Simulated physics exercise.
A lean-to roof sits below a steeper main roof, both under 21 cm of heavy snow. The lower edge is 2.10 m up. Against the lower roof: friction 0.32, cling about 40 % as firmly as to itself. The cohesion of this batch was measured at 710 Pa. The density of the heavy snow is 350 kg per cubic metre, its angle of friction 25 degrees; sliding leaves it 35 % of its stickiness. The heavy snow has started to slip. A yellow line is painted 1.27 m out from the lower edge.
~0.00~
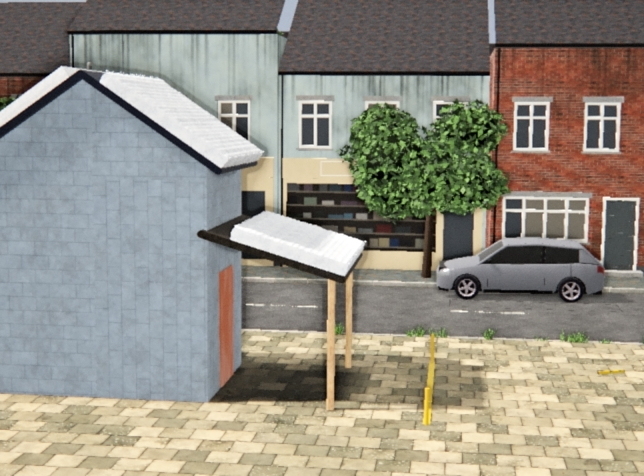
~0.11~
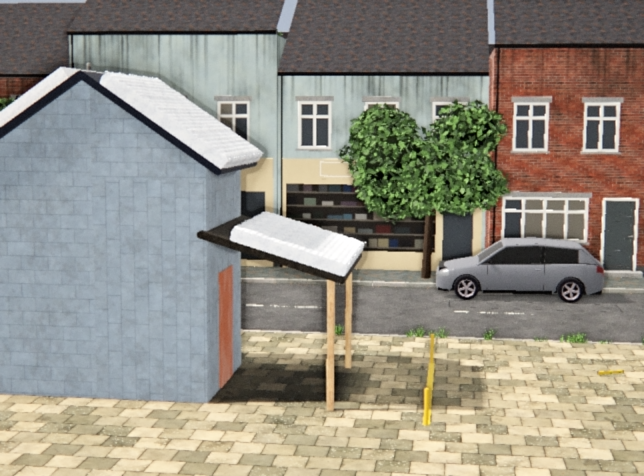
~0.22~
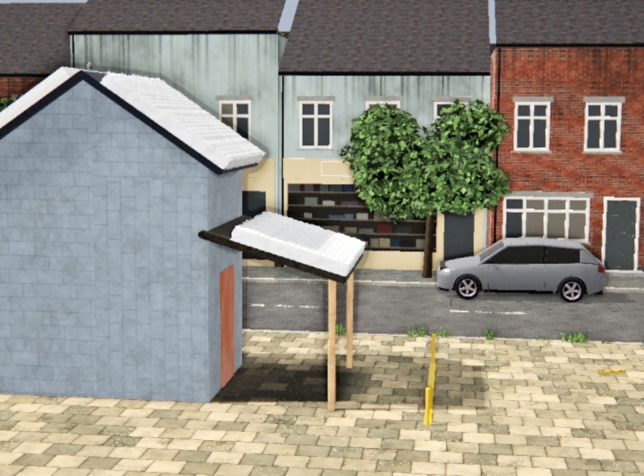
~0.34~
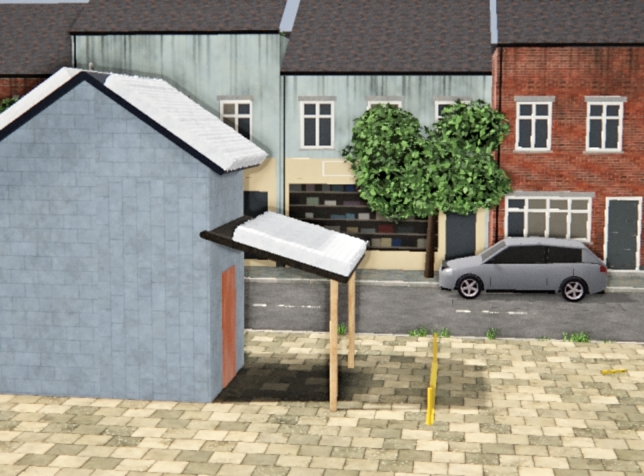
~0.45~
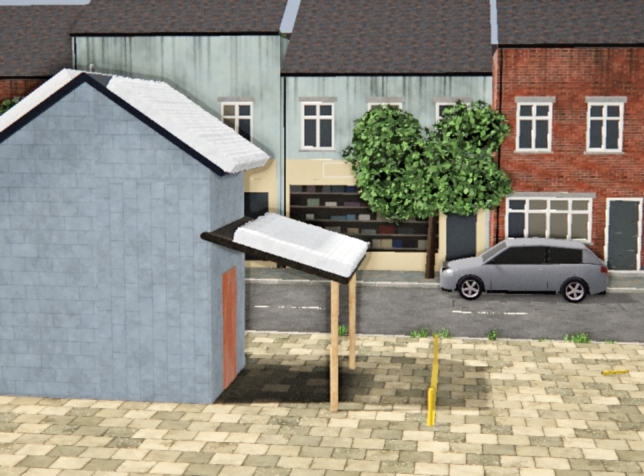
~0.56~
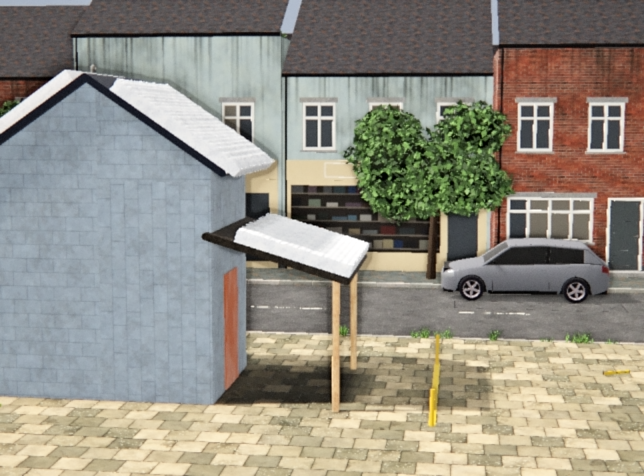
A blue-grey building with a small lean-to stood across the road from a parked silver car, and the white snow on the lean-to's roof slid very slightly down the slope to the right.
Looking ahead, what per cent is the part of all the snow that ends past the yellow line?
The part of all the snow that ends past the yellow line is near 0 %.
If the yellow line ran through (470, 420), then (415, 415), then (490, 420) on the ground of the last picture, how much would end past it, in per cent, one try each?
In that order: 0 %, 1 %, 0 %.
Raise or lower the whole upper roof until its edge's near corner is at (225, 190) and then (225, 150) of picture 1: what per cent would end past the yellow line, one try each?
In turn about 0 %, 6 %.
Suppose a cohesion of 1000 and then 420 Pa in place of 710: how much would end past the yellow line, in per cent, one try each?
In turn about 0 %, 25 %.
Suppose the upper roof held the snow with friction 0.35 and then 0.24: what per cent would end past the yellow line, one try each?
In that order: 12 %, 25 %.
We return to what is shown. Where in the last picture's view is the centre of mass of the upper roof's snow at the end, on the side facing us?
Around (309, 265).
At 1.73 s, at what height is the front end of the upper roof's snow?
About 2.8 m.
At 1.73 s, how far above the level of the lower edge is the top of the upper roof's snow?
About 2.1 m.
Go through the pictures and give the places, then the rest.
In the first picture, foremost bit of the heavy snow at (223, 154).
In the second picture, foremost bit of the heavy snow at (223, 155), its middle shifted 6 mm.
In the third picture, foremost bit of the heavy snow at (225, 166), its middle shifted 2.2 cm.
In the fourth picture, foremost bit of the heavy snow at (228, 167), its middle shifted 4.8 cm, 2 % of it past the upper edge, in one piece.
In the fifth picture, foremost bit of the heavy snow at (231, 164), its middle shifted 8.7 cm, 4 % of it past the upper edge, in one piece.
In the sixth picture, foremost bit of the heavy snow at (235, 164), its middle shifted 14 cm, 6 % of it past the upper edge, in one piece.
After 1.10 s, none is below the lower edge and 0 % is past the line.
After 1.73 s, none is below the lower edge and 0 % is past the line.
After 2.37 s, none is below the lower edge and 0 % is past the line.
After 3.00 s, 5 % is below the lower edge and 0 % is past the line.
After 4.60 s, 19 % is below the lower edge and 0 % is past the line.
